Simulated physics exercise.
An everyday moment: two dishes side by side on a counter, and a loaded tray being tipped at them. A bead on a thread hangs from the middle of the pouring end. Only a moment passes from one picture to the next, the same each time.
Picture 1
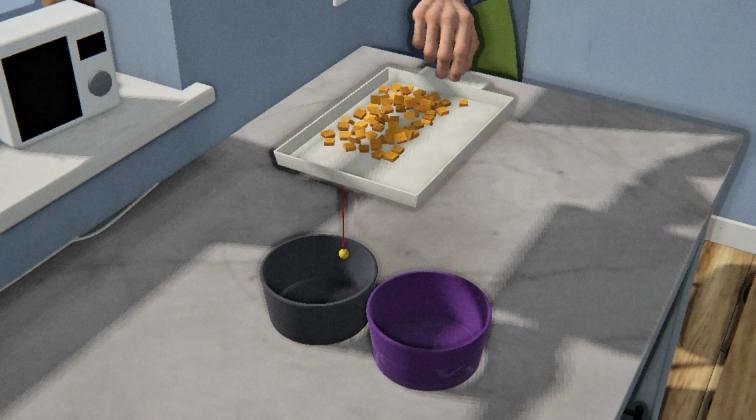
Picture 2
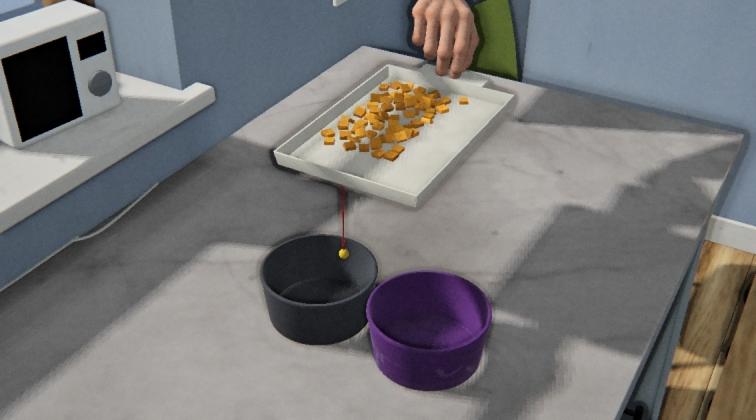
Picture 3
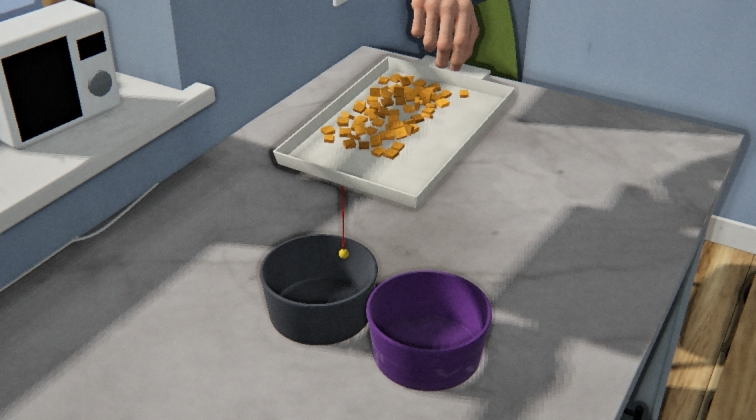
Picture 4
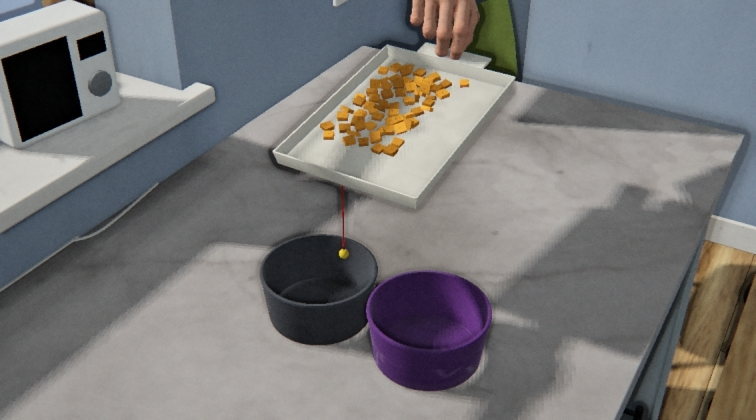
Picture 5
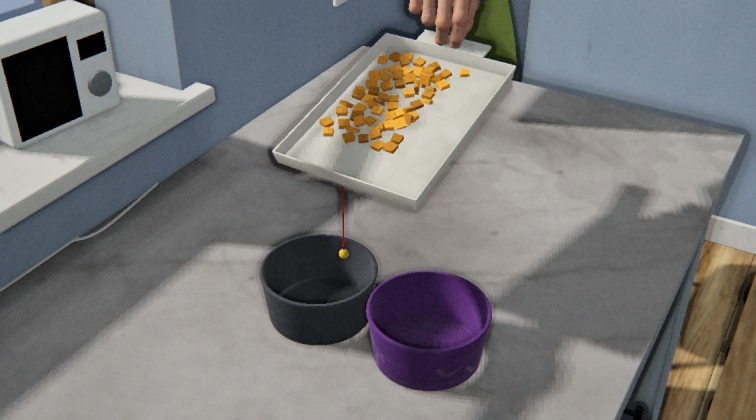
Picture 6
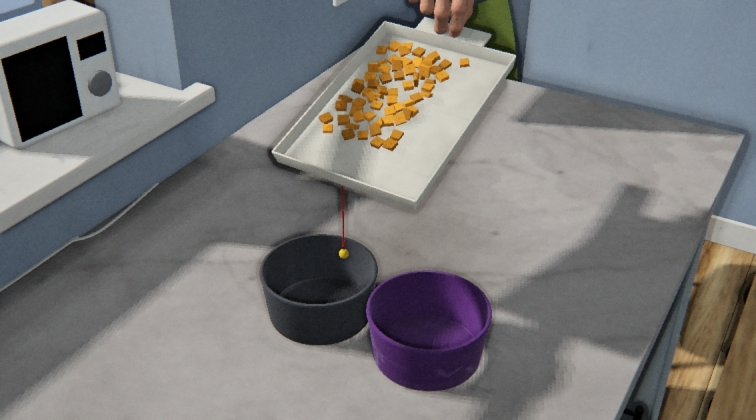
In this clip, a hand holds a white tray of small orange crackers above a dark grey dish and a purple dish on a counter, then gradually raises the tray's far end while a yellow bead hangs from the near edge.
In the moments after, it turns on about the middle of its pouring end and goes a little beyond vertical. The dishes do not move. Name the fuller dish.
More goes to the left-hand dish.
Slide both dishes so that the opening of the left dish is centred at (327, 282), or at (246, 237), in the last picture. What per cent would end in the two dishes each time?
First some 90, then 70 per cent.
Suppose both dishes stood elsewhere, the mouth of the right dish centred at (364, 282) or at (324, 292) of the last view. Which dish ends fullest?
At the first place the right-hand dish, at the second right.
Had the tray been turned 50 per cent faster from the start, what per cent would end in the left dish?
Some 50 per cent.
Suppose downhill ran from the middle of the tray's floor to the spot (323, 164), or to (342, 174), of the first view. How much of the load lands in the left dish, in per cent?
The first gives 70 %, the second 70 %.
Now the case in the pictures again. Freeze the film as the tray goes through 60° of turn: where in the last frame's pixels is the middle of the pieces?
Roughly at (353, 164).
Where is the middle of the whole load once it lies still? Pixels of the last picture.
Close to (329, 327).
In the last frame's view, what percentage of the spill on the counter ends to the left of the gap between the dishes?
It comes to 100 per cent or so.
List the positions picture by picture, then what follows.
The first picture shows corners of the pouring end near (278, 151) and (415, 193), level; middle of the load near (394, 120), small crackers; left dish near (287, 318); right dish near (400, 363); bead on its thread near (344, 254).
The second picture shows corners of the pouring end near (278, 151) and (415, 194), level; middle of the load near (394, 119).
The third picture shows corners of the pouring end near (277, 151) and (415, 194), tipped barely, lowest at the right corner; middle of the load near (394, 114).
The fourth picture shows corners of the pouring end near (277, 151) and (415, 196), tipped a little, lowest at the right corner; middle of the load near (394, 107).
The fifth picture shows corners of the pouring end near (276, 151) and (414, 197), tipped a little, lowest at the right corner; middle of the load near (394, 100).
The sixth picture shows corners of the pouring end near (276, 151) and (414, 199), tipped clearly, lowest at the right corner; middle of the load near (393, 93); left dish near (287, 318); right dish near (400, 363).
Shortly afterwards, tray tipped steeply; all but a few on the tray; only a few in the air.
Next, tray tipped right over; the bulk on the tray; a little in the right dish; a little in the left dish; a little outside both.
Some moments later, tray tipped past a quarter turn; near a quarter in the right dish; near two thirds in the left dish; a little outside both.
In the end, tray tipped past a quarter turn; near a quarter in the right dish; near two thirds in the left dish; a little outside both.
